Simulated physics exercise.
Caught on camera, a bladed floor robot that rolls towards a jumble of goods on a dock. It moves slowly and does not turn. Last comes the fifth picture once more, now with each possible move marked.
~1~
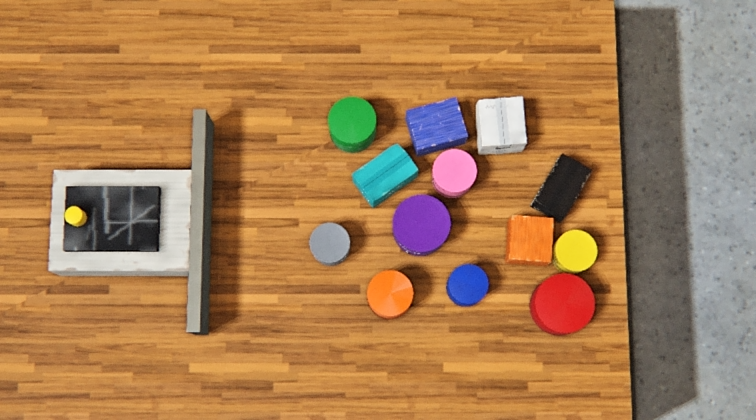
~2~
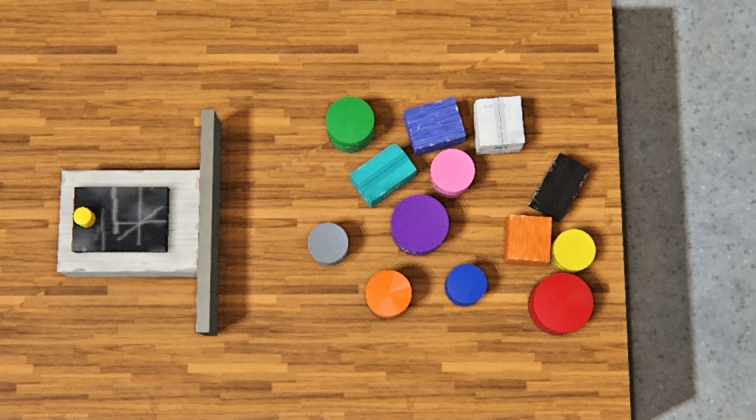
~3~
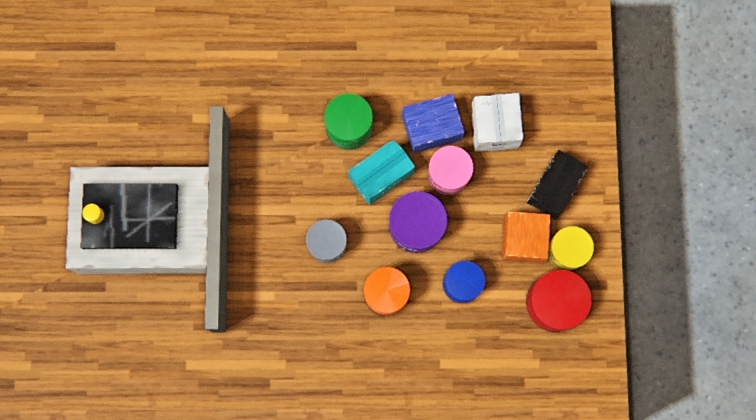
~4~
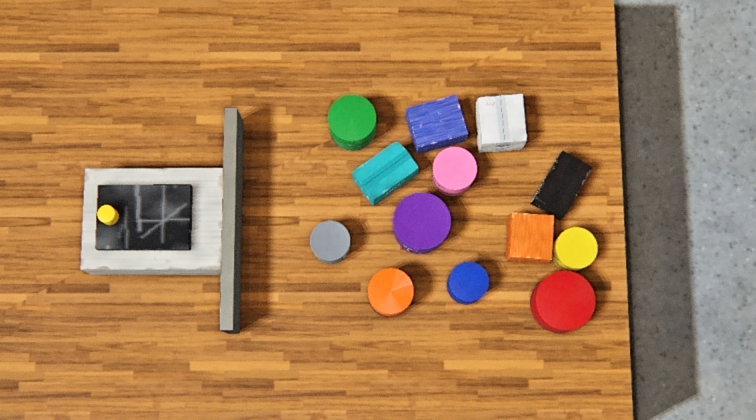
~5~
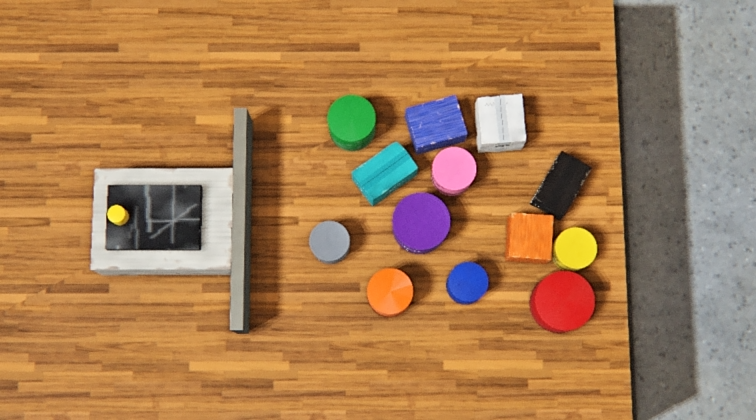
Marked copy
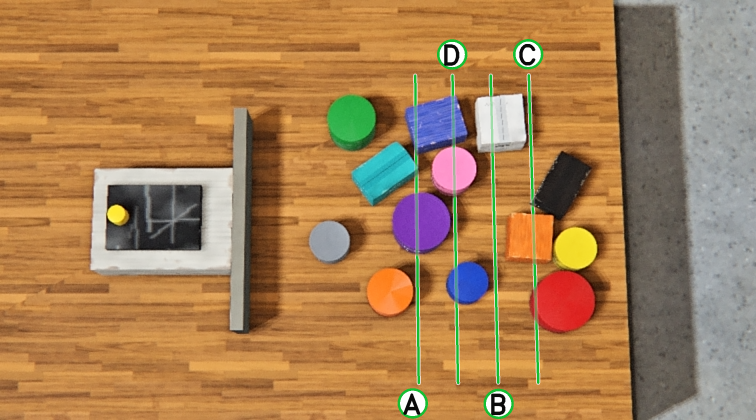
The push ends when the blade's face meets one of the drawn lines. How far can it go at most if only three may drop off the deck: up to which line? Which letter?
Up to line C.
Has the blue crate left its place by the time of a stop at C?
Yes.
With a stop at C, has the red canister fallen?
By then, no.
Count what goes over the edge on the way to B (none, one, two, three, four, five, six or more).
By then, none.
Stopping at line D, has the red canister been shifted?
No.
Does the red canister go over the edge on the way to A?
No.
On the marked copy, A at (417, 225); B at (494, 225); C at (533, 225); D at (455, 225).
Taking C. A third of the way, robot (270, 217); green canister (377, 124); grey pail (374, 243).
Two thirds of the way, robot (377, 216); white parcel (577, 126); blue crate (530, 113).
When it is over, robot (459, 216); black parcel (623, 185); yellow pail (626, 270); none fallen.
As for the rest, A is within the limit but short; B is within the limit but short; D is within the limit but short.
